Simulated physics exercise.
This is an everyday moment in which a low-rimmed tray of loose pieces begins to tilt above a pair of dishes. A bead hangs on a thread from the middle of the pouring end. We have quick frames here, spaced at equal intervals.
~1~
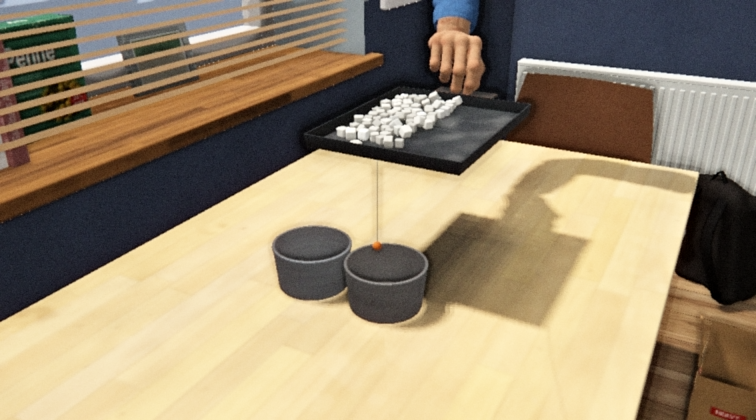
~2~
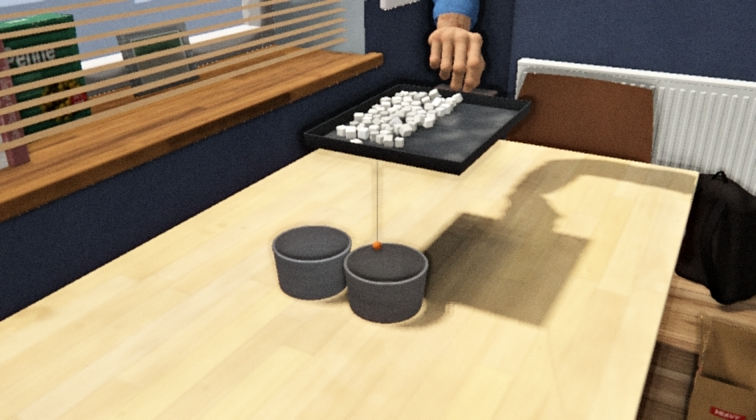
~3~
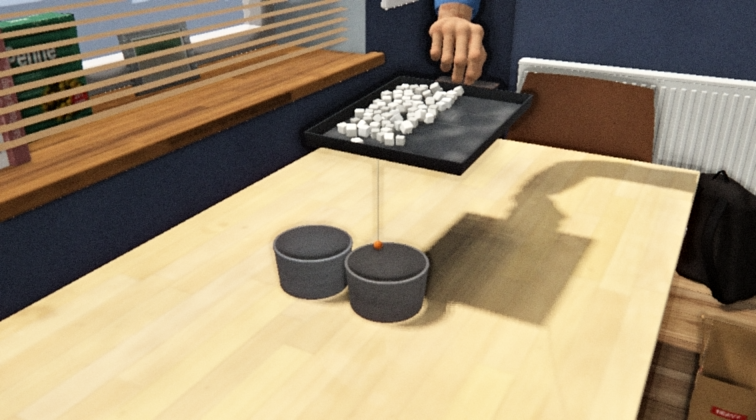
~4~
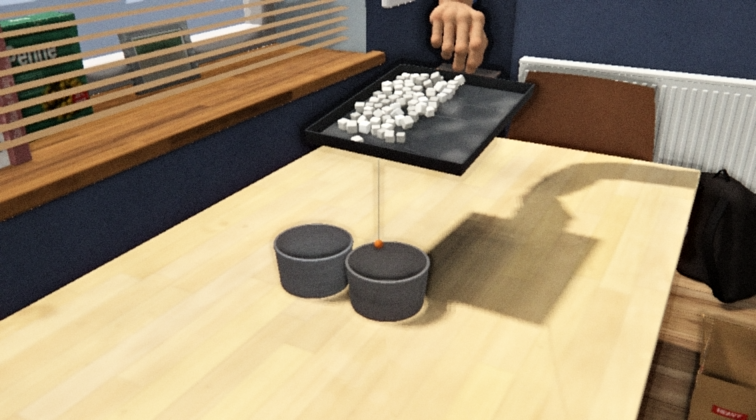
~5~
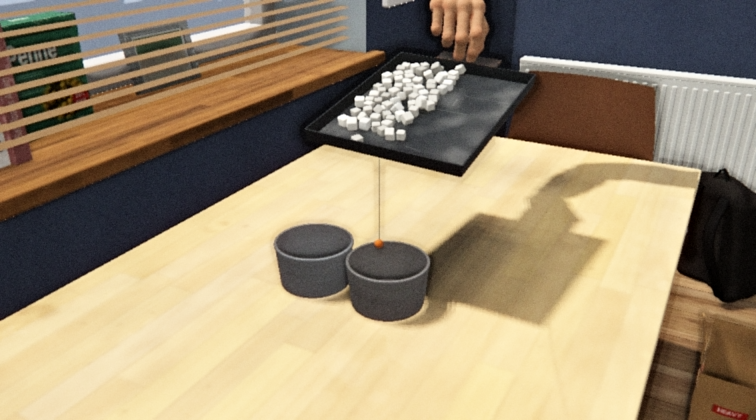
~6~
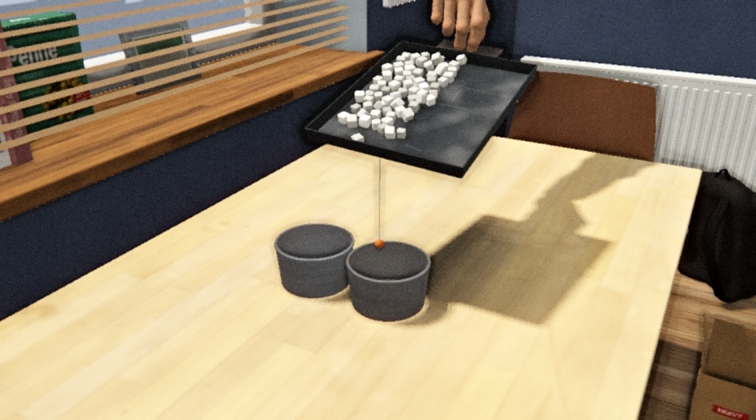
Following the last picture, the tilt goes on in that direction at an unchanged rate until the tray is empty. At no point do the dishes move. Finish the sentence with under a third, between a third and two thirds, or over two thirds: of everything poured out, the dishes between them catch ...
Of everything poured out, the dishes between them catch under a third.
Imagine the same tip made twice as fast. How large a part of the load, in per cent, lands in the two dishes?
Close to 10 in a hundred.
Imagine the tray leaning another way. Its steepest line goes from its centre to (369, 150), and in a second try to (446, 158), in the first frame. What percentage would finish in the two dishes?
40 %, give or take, and then 10 %.
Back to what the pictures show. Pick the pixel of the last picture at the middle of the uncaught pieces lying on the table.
I'd mark it at about (383, 353).
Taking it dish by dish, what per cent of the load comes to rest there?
Left dish 0 per cent; right dish 10 per cent.
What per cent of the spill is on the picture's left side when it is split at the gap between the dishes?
Left share: Some 40 per cent.
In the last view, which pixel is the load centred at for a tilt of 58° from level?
Around (393, 131).
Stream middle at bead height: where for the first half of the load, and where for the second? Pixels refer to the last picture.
Around (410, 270) first; around (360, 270) second.
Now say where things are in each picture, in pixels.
Corners of the pouring end (306, 134) and (460, 161), level; middle of the load (399, 117), sugar cubes; left dish (291, 276); right dish (366, 298); bead on its thread (377, 246), in the first frame.
Corners of the pouring end (306, 133) and (460, 162), level; middle of the load (399, 115), in the second frame.
Corners of the pouring end (307, 132) and (461, 162), tipped barely, lowest at the right corner; middle of the load (400, 110), in the third frame.
Corners of the pouring end (307, 130) and (461, 163), tipped a little, lowest at the right corner; middle of the load (401, 103), in the fourth frame.
Corners of the pouring end (307, 129) and (462, 164), tipped a little, lowest at the right corner; middle of the load (401, 97), in the fifth frame.
Corners of the pouring end (307, 128) and (462, 166), tipped a little, lowest at the right corner; middle of the load (403, 93); left dish (293, 274); right dish (369, 296), in the sixth frame.
Just after the last frame, tray tipped steeply; almost all on the tray; just a few in the air.
A moment on, tray tipped right over; almost all on the tray; just a few outside both.
Further on, tray tipped past a quarter turn; about a tenth in the right dish; almost all outside both.
When it is over, tray tipped past a quarter turn; about a tenth in the right dish; not one in the left dish; almost all outside both.
